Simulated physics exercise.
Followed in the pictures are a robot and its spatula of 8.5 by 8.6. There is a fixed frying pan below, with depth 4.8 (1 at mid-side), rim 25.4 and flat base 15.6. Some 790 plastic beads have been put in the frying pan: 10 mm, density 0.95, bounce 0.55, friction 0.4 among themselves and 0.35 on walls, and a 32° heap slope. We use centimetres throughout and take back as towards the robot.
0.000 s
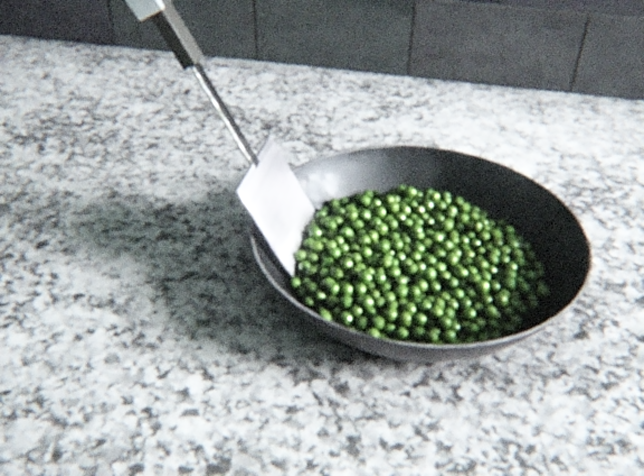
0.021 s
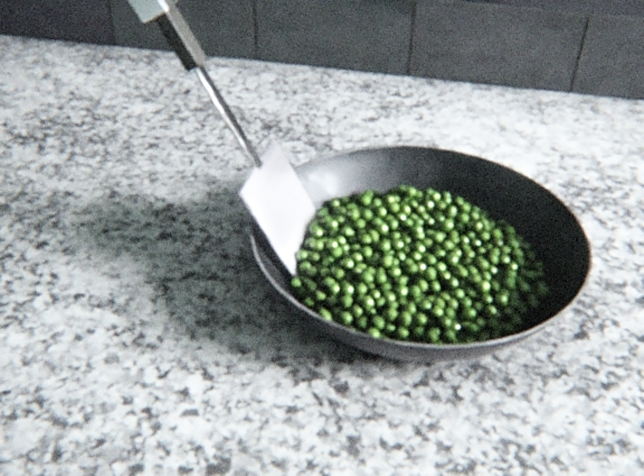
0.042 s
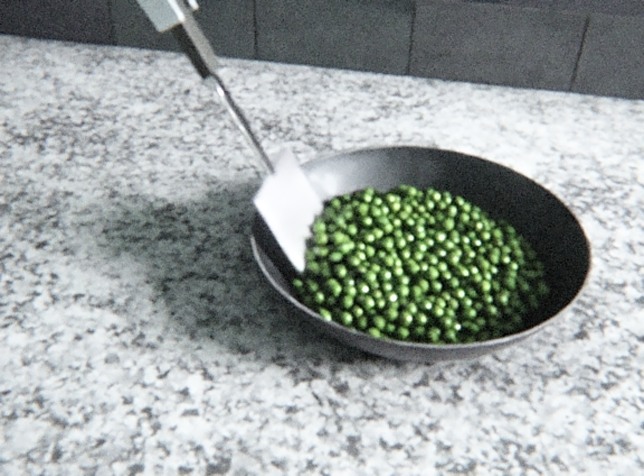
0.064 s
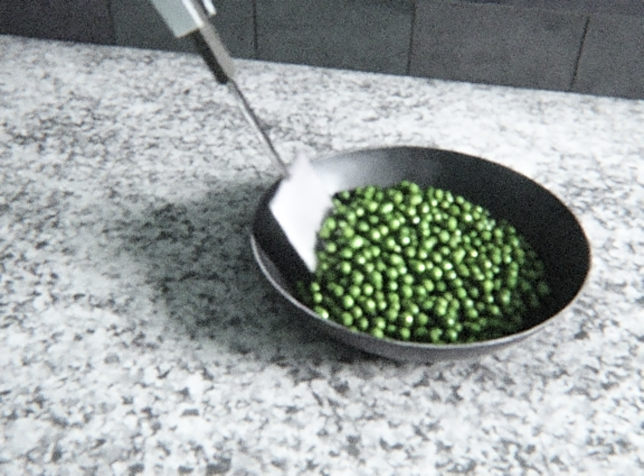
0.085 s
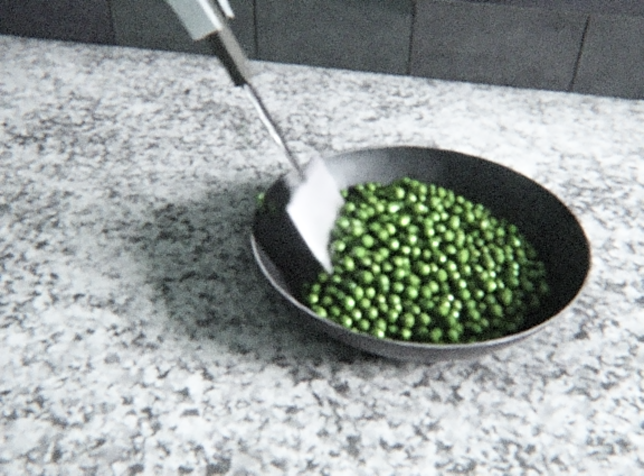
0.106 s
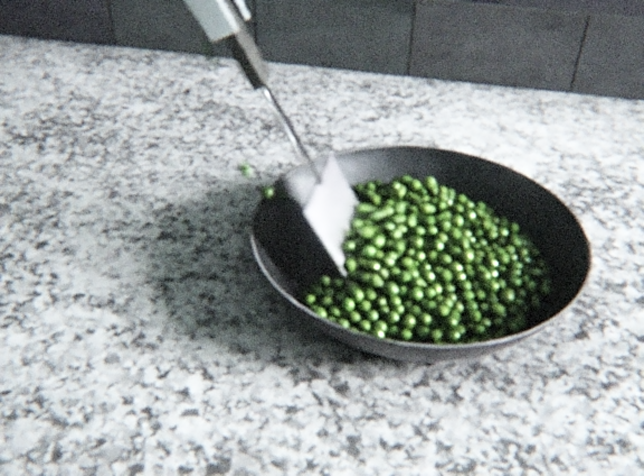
At the start, a spatula with a pale blade rests its edge inside the left side of a dark frying pan filled with green beads on a speckled counter. The spatula then moves right, pushing the near beads into a steeper heap, and a couple of beads pop up behind the blade at the left rim.
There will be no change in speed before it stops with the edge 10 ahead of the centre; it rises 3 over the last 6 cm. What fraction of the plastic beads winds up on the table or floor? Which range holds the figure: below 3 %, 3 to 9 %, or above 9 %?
The figure lies above 9 %.
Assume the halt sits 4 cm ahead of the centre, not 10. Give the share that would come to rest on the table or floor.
Result: Approx. 0 %.
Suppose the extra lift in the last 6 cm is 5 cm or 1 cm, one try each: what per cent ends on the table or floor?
I'd put it near 20 in a hundred, then near 35 in a hundred.
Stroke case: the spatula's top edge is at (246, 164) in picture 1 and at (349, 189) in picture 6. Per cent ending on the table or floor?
My guess would be close to 35 per cent.
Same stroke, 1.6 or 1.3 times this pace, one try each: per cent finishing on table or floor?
The two tries give roughly 35 and 35 in a hundred.
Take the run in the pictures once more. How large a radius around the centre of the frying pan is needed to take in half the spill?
Looks like roughly 26 centimetres to me.
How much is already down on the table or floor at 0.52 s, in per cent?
It comes to some 20 in a hundred.
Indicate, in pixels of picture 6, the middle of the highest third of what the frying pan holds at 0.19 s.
Roughly at (459, 252).
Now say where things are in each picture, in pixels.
In the first picture, spatula top edge at (254, 161), sloping 61°; upper third of the load around (406, 252), from x 295 to 545, top at y 190; 794 in the frying pan.
In the second picture, spatula top edge at (257, 163), sloping 61°; upper third of the load around (406, 252), from x 295 to 545, top at y 190.
In the third picture, spatula top edge at (270, 171), sloping 61°; upper third of the load around (403, 250), from x 295 to 545, top at y 190.
In the fourth picture, spatula top edge at (286, 176), sloping 61°; upper third of the load around (405, 248), from x 280 to 545, top at y 185.
In the fifth picture, spatula top edge at (302, 179), sloping 61°; upper third of the load around (408, 245), from x 245 to 545, top at y 135; 793 in the frying pan, 1 on the blade or in flight.
In the sixth picture, spatula top edge at (318, 181), sloping 61°; upper third of the load around (416, 247), from x 210 to 545, top at y 55; 792 in the frying pan, 2 on the blade or in flight.
After 0.19 s, sloping 61°, highest piece 39 above the table; 791 in the frying pan, 3 on the blade or in flight.
After 0.28 s, sloping 61°, highest piece 53 above the table; 790 in the frying pan, 2 on the table or floor, 2 on the blade or in flight.
After 0.52 s, sloping 61°, highest piece 55 above the table; 547 in the frying pan, 170 on the table or floor, 77 on the blade or in flight.
After 1.57 s, sloping 61°, highest piece 4 above the table; 547 in the frying pan, 247 on the table or floor.
At rest, 547 in the frying pan, 247 on the table or floor. That is 31 % on the table or floor.
